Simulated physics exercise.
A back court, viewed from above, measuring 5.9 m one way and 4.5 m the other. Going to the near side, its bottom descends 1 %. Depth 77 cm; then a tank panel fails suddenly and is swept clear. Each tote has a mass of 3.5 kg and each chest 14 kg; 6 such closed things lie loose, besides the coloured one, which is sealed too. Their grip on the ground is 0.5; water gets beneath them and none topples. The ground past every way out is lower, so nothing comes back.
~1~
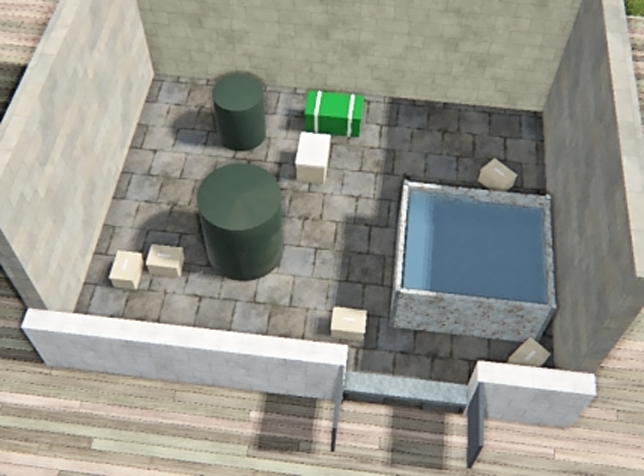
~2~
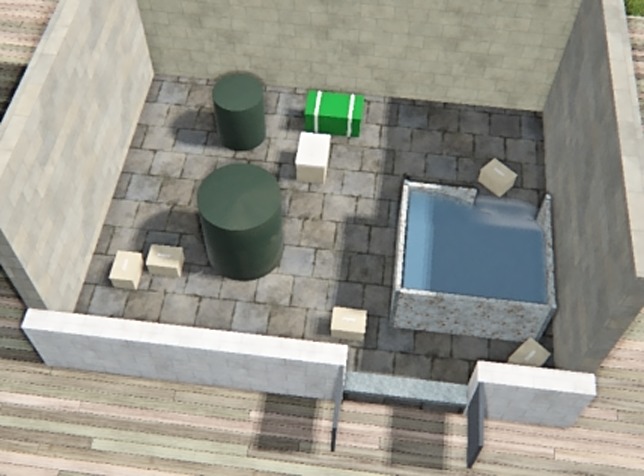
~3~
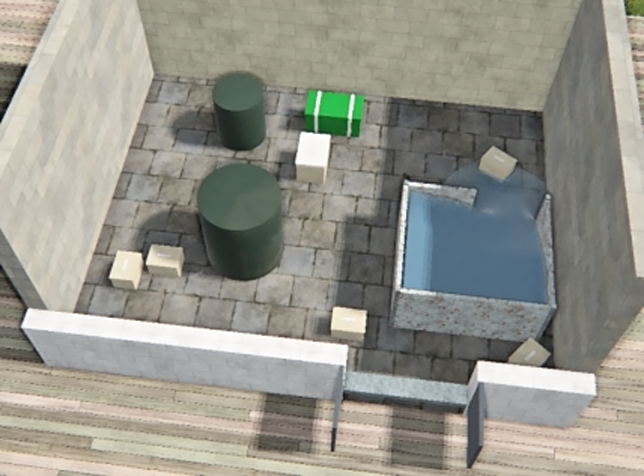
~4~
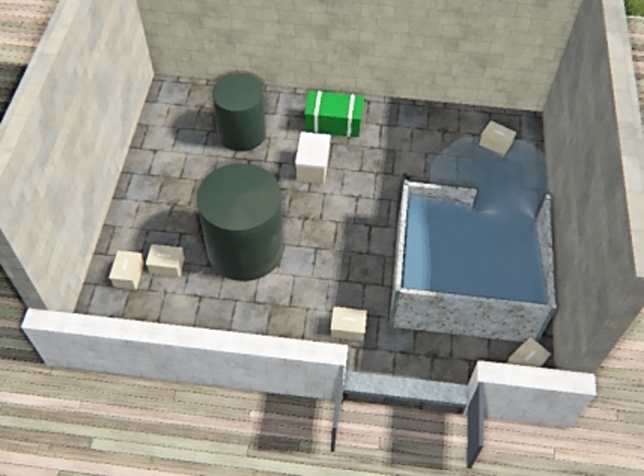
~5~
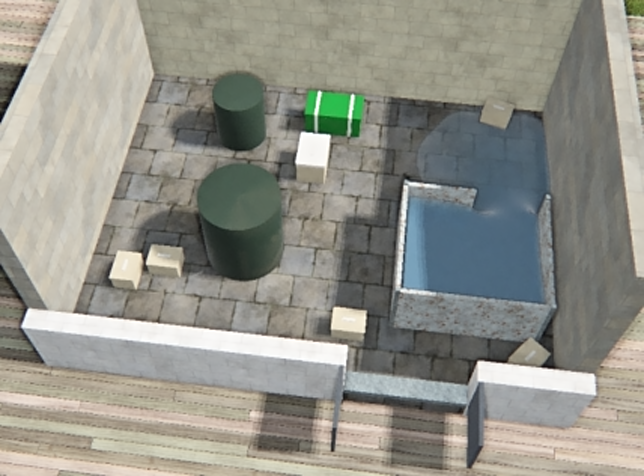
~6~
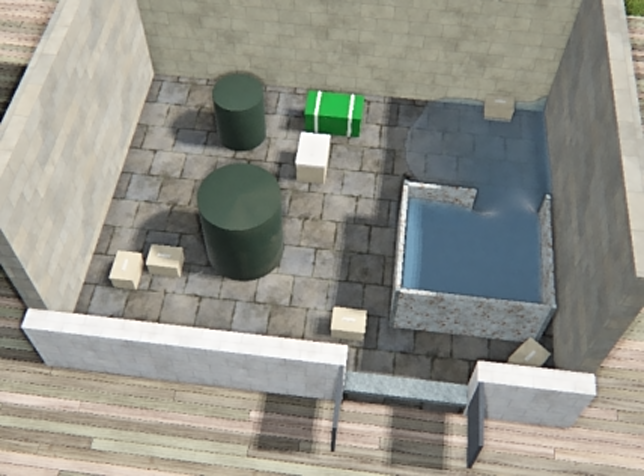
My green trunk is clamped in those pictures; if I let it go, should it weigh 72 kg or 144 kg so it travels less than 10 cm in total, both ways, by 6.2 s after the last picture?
Make it 144 kg.
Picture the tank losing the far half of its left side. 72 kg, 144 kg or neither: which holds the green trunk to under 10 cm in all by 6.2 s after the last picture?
In that case the lighter mass suffices.
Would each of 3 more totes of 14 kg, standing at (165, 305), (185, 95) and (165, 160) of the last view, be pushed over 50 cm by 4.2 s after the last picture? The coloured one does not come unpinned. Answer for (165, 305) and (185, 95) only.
The first is within the limit, the second over the limit.
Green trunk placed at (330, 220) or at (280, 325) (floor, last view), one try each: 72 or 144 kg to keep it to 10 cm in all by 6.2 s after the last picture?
Light one suffices, then light one suffices.
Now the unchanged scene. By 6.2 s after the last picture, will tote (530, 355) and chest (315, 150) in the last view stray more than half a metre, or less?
One after the other: Does not reach it, then goes beyond it.
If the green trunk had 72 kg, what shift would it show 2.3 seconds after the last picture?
About 50 cm.
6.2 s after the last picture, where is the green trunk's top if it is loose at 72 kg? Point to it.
Near (299, 116).
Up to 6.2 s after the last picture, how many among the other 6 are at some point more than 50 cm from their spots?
Total: 5.
Then, 0.6 s after the last picture the green trunk would be 0 cm from its start with 72 kg and 0 cm from its start with 144 kg; 0 cm of water round it then.
Then, 2.3 s after the last picture the green trunk would be 52 cm from its start with 72 kg and 0 cm from its start with 144 kg; 10 cm of water round it then.
Then, 4.2 s after the last picture the green trunk would be 55 cm from its start with 72 kg and 0 cm from its start with 144 kg; 10 cm of water round it then.
Then, 6.2 s after the last picture the green trunk would be 55 cm from its start with 72 kg and 0 cm from its start with 144 kg; 7 cm of water round it then.
